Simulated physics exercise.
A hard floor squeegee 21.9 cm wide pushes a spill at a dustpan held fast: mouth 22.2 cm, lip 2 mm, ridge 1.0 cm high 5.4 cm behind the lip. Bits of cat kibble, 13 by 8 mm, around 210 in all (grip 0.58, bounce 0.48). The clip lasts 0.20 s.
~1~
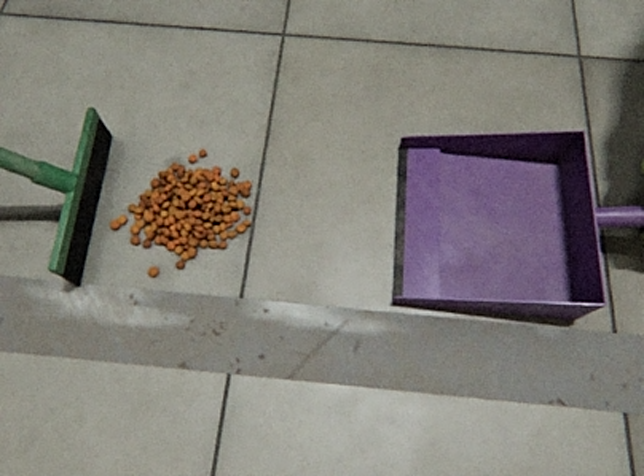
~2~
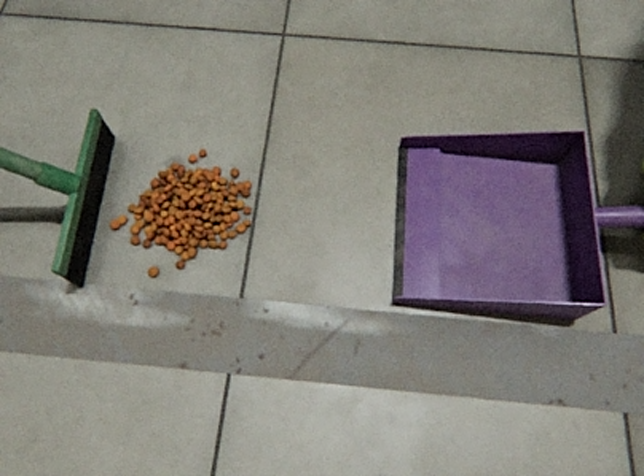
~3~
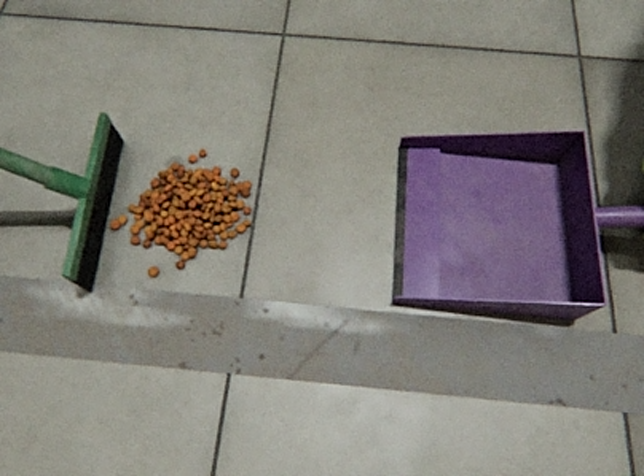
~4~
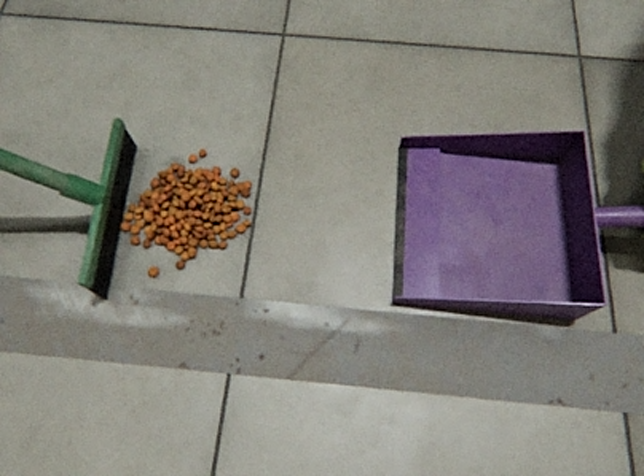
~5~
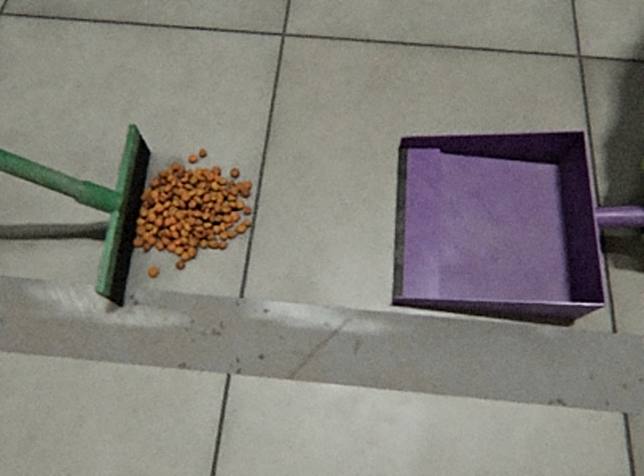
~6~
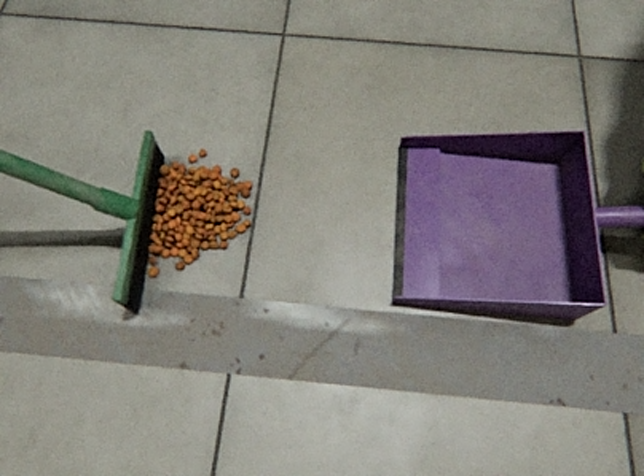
On a grey tiled floor, a green squeegee stands at the left of a loose pile of orange-brown kibble, with a purple dustpan to the right. The squeegee slides slowly right, closes the small gap, then presses into the pile's left side, bunching the nearest pieces together while the dustpan stays still.
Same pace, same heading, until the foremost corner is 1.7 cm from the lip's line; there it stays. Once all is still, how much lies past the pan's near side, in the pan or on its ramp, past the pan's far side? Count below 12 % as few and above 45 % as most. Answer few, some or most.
Past the pan's near side: Some; in the pan or on its ramp: Some; past the pan's far side: Few.
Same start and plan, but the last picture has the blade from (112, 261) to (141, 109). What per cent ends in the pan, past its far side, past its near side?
Pan 40, far 15, near 0.
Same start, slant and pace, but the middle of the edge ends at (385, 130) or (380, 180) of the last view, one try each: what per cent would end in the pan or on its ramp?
Some 25 and 50 per cent.
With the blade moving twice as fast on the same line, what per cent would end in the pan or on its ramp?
In that case some 25 per cent.
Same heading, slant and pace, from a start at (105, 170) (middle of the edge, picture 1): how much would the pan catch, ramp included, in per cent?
Some 25 per cent.
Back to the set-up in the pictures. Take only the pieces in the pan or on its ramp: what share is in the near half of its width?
About 100 per cent.
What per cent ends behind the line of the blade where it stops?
About 35 per cent.
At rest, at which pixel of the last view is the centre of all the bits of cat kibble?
Around (386, 256).
Then, 0.27 s after the last picture, middle of the blade 17 cm from the lip; 0 % over the lip, far side 0 %, near side 10 %.
Then, 0.44 s after the last picture, middle of the blade 8 cm from the lip; 0 % over the lip, far side 0 %, near side 20 %.
Then, 0.74 s after the last picture, middle of the blade 2 cm from the lip; 15 % over the lip, far side 0 %, near side 30 %.
In the end, near side 30 %, pan 15 %, far side 0 %, in front of the lip or behind the blade 55 %.
